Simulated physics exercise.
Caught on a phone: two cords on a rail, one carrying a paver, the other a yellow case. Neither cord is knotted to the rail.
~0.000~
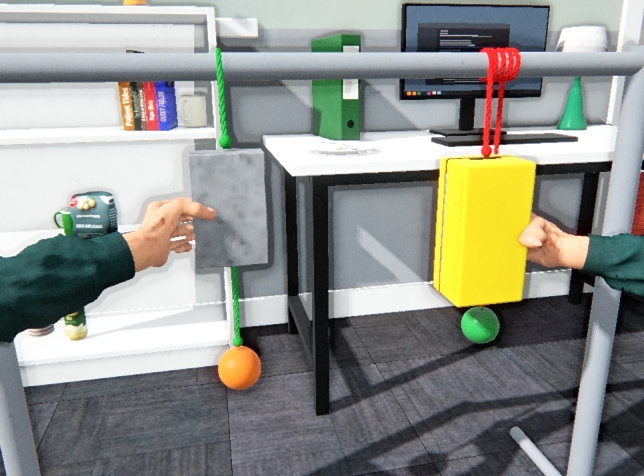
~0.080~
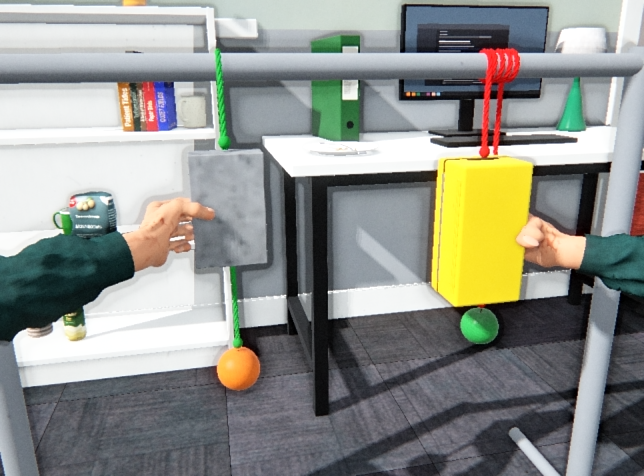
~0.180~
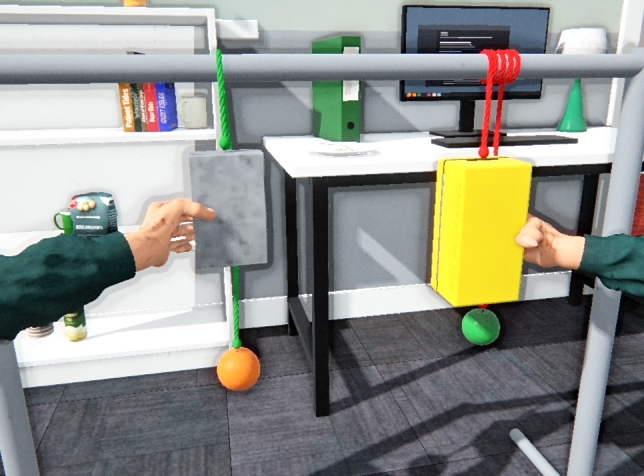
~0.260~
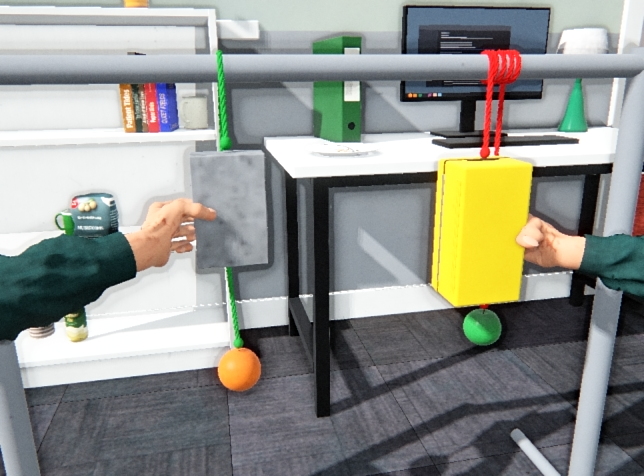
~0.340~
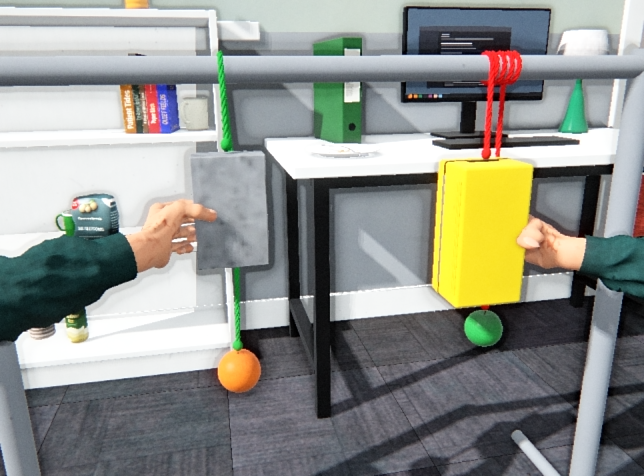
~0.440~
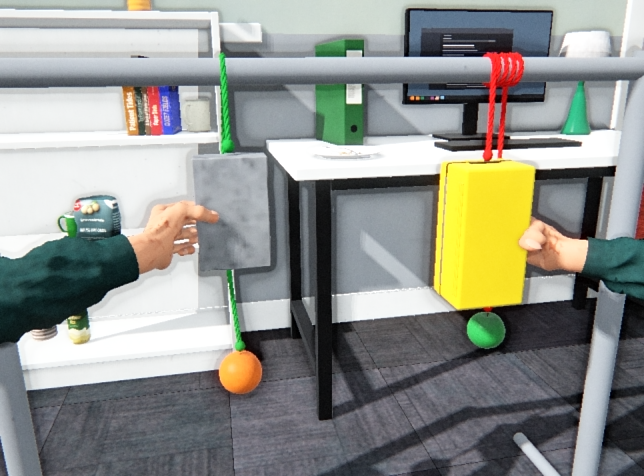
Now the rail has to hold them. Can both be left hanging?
As it turns out, the paver drops, the yellow case keeps its height.
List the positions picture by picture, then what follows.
The first picture shows paver (229, 208); yellow case (481, 229); left orange (240, 368); right apple (480, 325).
The second picture shows paver (228, 209); yellow case (479, 230).
The third picture shows paver (229, 209); yellow case (478, 230).
The fourth picture shows paver (230, 209); yellow case (479, 230).
The fifth picture shows paver (230, 210); yellow case (479, 231).
The sixth picture shows paver (232, 211); yellow case (481, 233); left cord only laid over the rail; right cord wound several times round the rail.
Around 0.80 s, paver dropping near (237, 307); yellow case in the air near (482, 233).
Around 1.08 s, paver on the floor; yellow case in the air near (483, 232).
Finally, paver on the floor; yellow case in the air near (483, 232). The paver pulls its rope through and the yellow case stays hanging.
